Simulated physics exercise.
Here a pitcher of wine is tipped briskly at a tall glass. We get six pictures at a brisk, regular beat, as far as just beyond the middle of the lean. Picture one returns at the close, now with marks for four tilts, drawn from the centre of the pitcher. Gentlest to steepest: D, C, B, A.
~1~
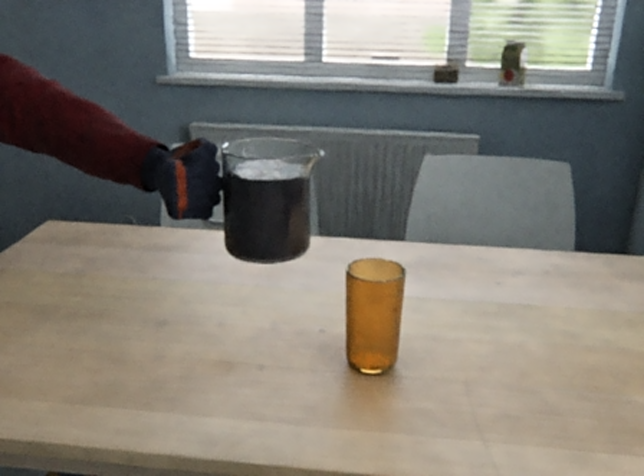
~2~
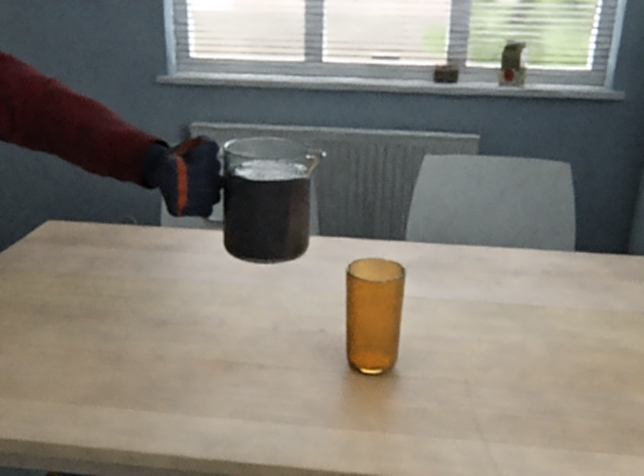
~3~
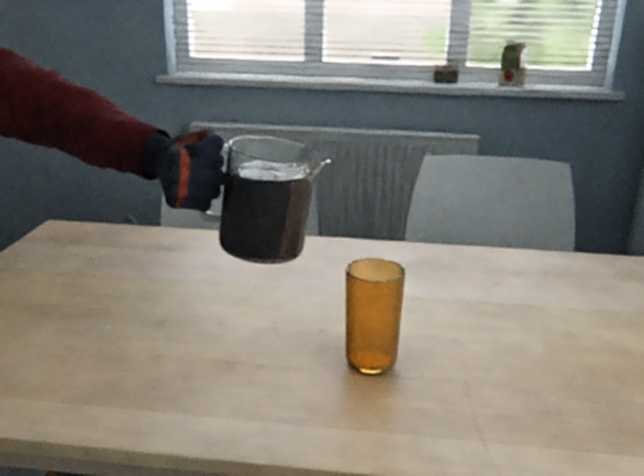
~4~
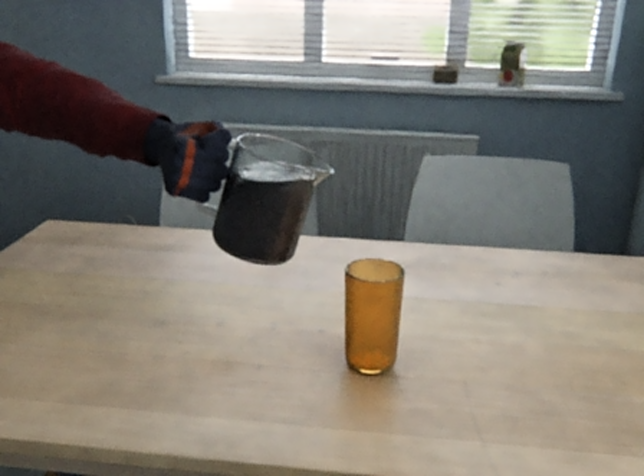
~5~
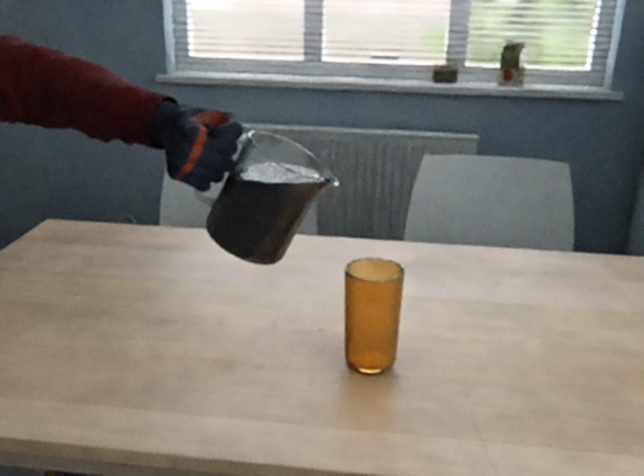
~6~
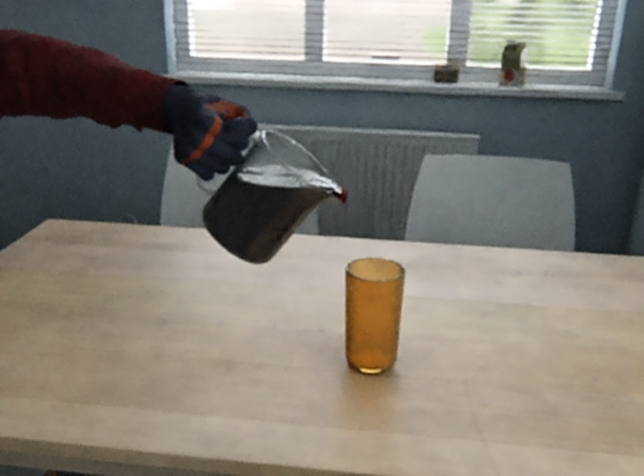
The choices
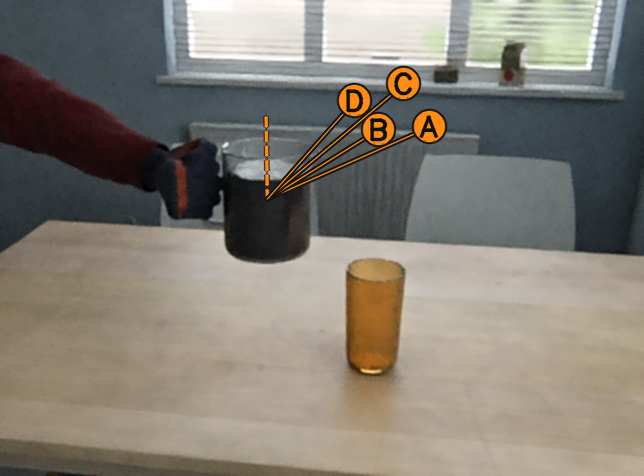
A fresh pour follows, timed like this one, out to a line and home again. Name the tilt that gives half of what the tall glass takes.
B.
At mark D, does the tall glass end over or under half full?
Under.
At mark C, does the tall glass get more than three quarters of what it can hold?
No, less.
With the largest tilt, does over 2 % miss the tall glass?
No.
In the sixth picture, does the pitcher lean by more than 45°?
No, it does not.
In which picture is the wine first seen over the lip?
In picture 6.
On the marked copy, A at (414, 133); B at (364, 138); C at (390, 95); D at (343, 113).
If A is chosen, the tall glass ends with about 75 % of what it can hold.
If B is chosen, the tall glass ends with about 50 % of what it can hold.
If C is chosen, the tall glass ends with about 31 % of what it can hold.
If D is chosen, the tall glass ends with about 17 % of what it can hold.
